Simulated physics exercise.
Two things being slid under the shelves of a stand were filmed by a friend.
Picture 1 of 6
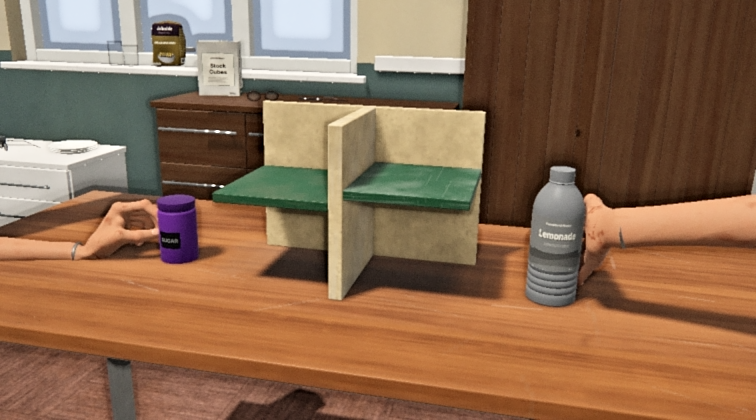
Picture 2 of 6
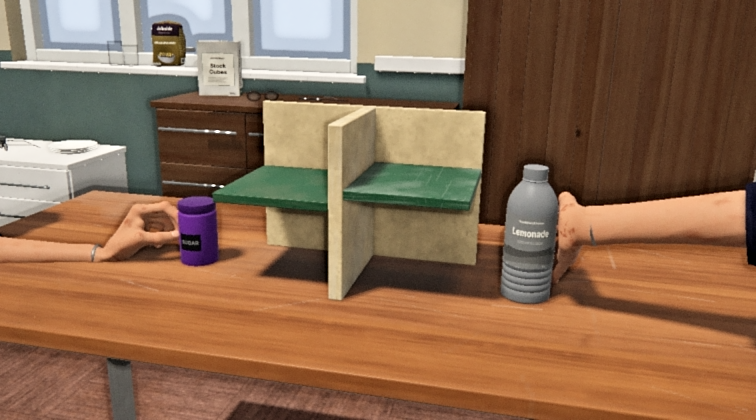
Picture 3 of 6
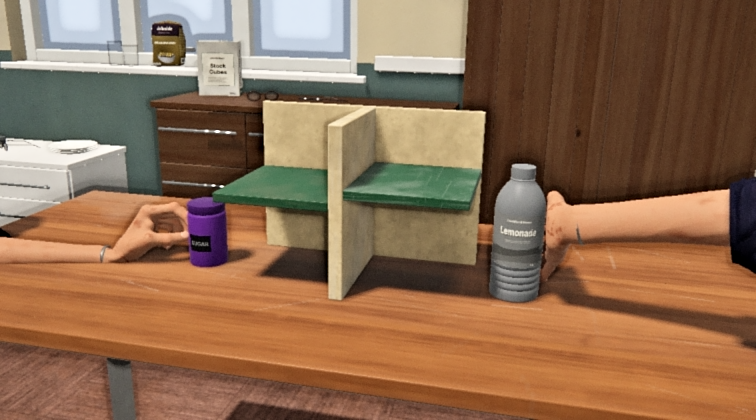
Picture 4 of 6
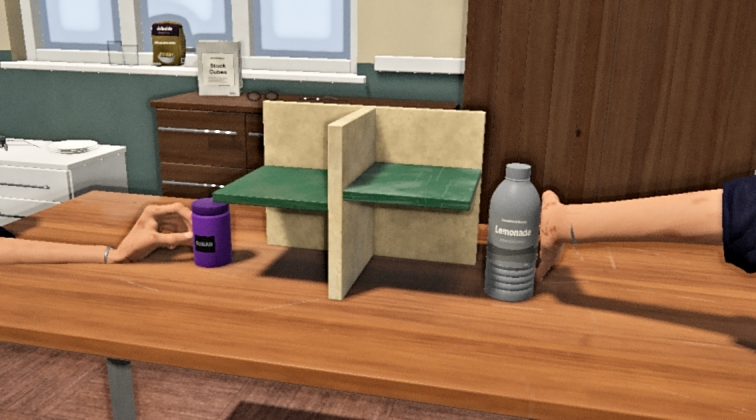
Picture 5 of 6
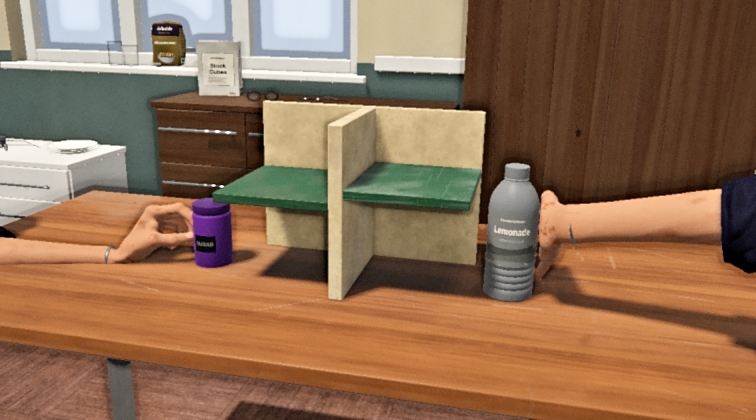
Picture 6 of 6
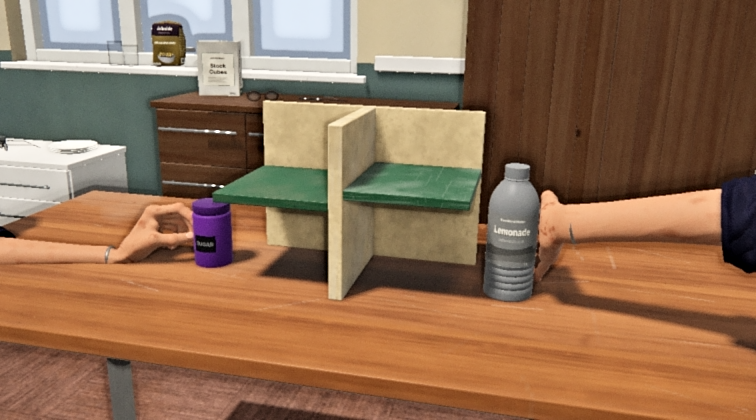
A purple jar and a grey bottle are slid slightly inward by hands toward green shelves.
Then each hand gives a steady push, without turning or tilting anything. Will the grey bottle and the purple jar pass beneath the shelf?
The grey bottle does not pass; the purple jar passes beneath.
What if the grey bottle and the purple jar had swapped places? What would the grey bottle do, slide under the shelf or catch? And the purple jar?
Grey bottle - blocked; purple jar - clear.
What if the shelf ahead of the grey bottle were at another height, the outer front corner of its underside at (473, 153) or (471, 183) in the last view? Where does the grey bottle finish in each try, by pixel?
Near (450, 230) and (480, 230).
Then, 0.30 s past the last view, grey bottle sliding up to the opening near (495, 230); purple jar sliding up to the opening near (229, 234).
Finally, the grey bottle catches on the edge, near (491, 229); the purple jar slides in, near (261, 237).
